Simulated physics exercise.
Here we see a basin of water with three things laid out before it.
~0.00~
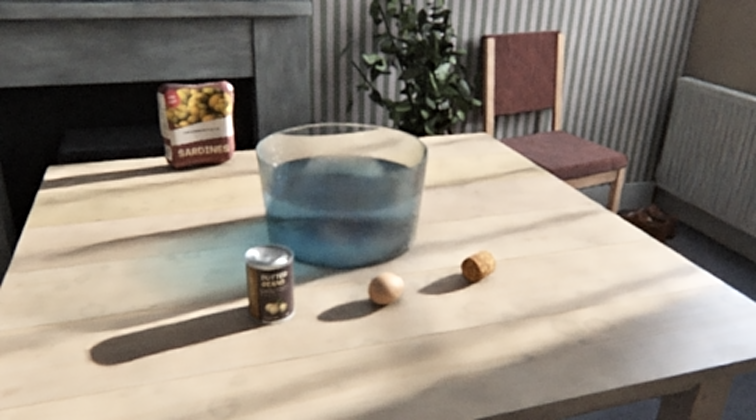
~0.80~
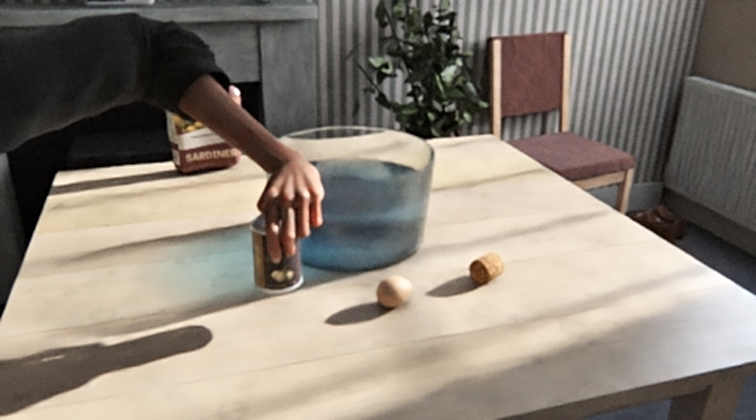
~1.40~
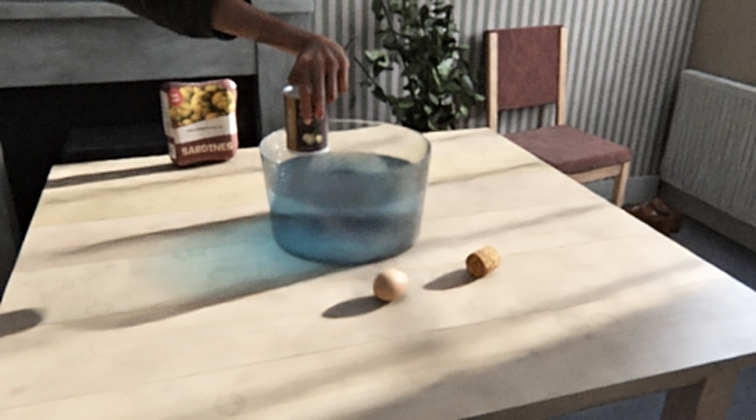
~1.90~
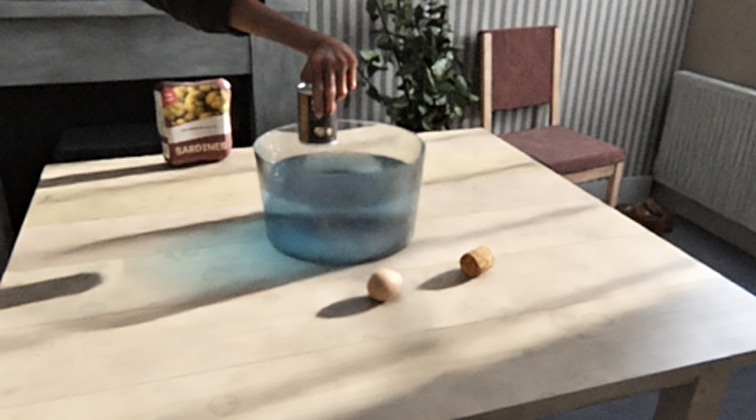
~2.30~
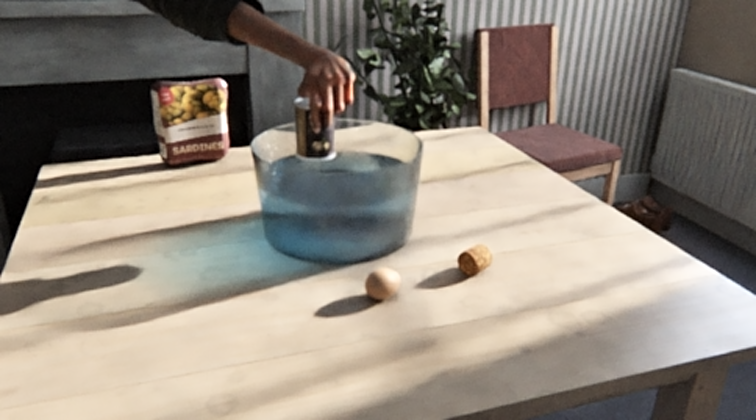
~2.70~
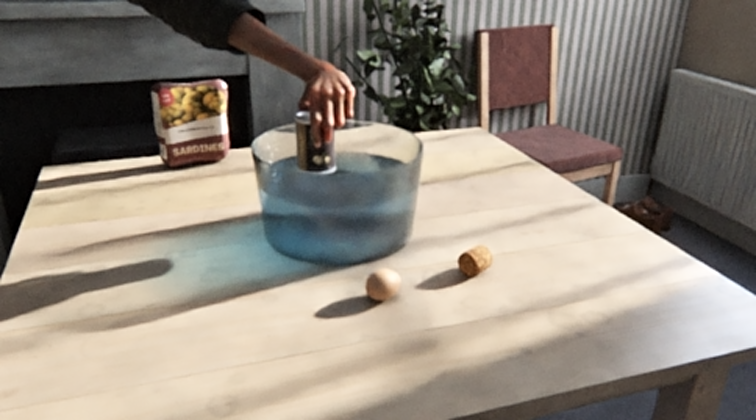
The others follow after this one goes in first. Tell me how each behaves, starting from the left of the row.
Note: Left one heads down, middle one heads down, right one is buoyant.
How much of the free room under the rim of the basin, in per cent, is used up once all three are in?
I'd put it near 10 per cent.
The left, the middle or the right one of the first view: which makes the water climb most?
The far-left item.
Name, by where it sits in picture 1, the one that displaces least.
The rightmost one.
By 4.0 s, the tin of food sinks.
By 8.0 s, the egg sinks.
By 12.0 s, the cork rides on the surface; afloat, cork.
